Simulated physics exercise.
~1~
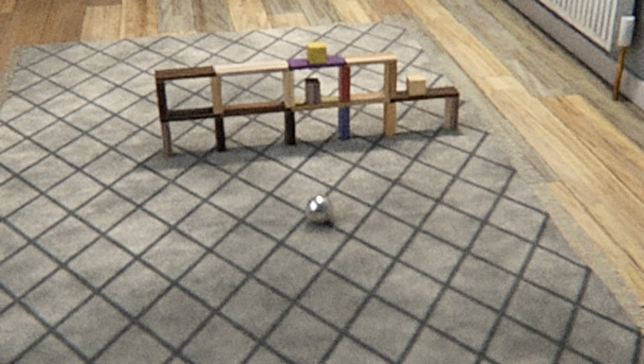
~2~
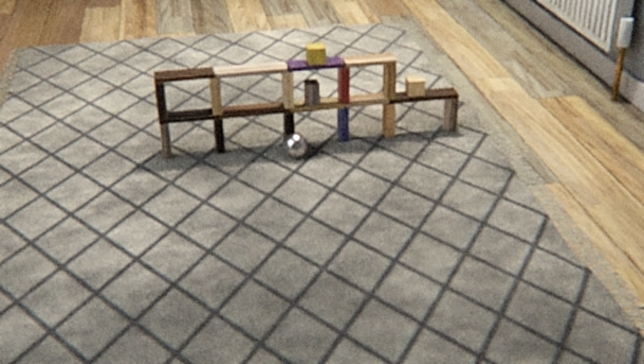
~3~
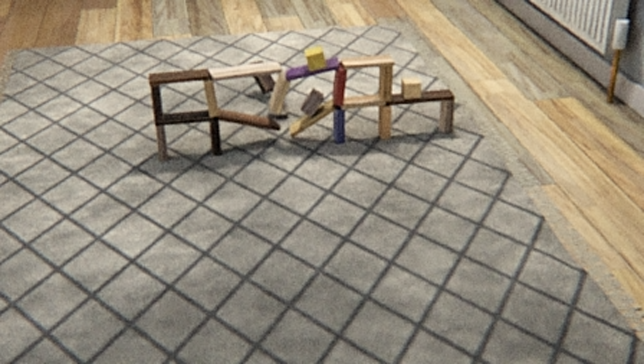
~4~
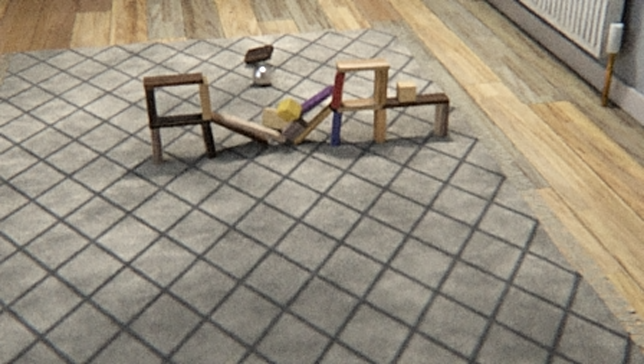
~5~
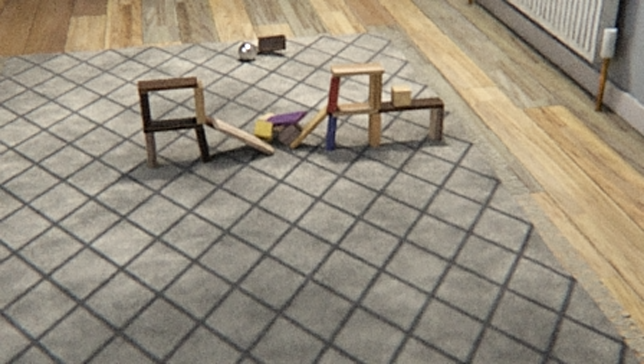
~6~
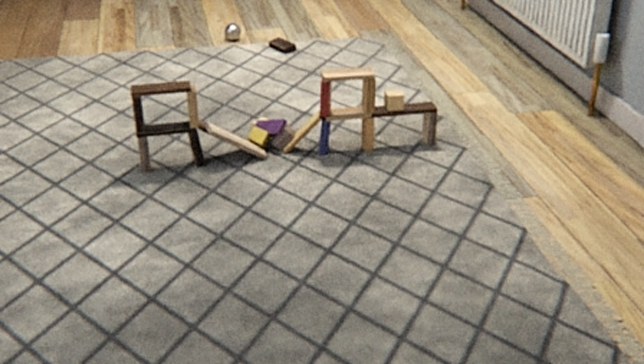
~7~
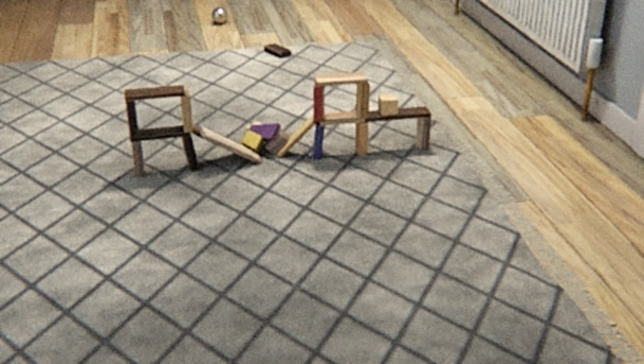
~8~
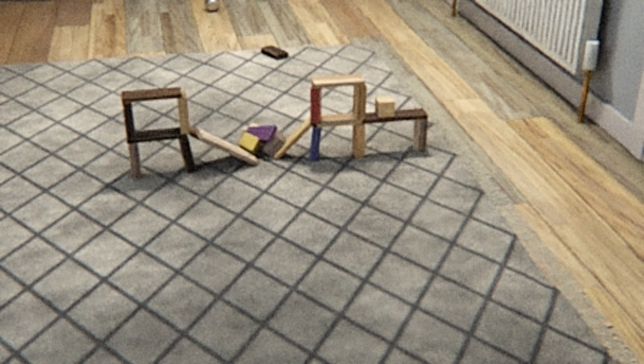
In the video, a steel ball rolls across a patterned rug into a row of wooden posts and planks, knocking out a post so the middle collapses, dropping the purple plank and yellow block, while both ends stay standing and the ball rolls away across the wooden floor.
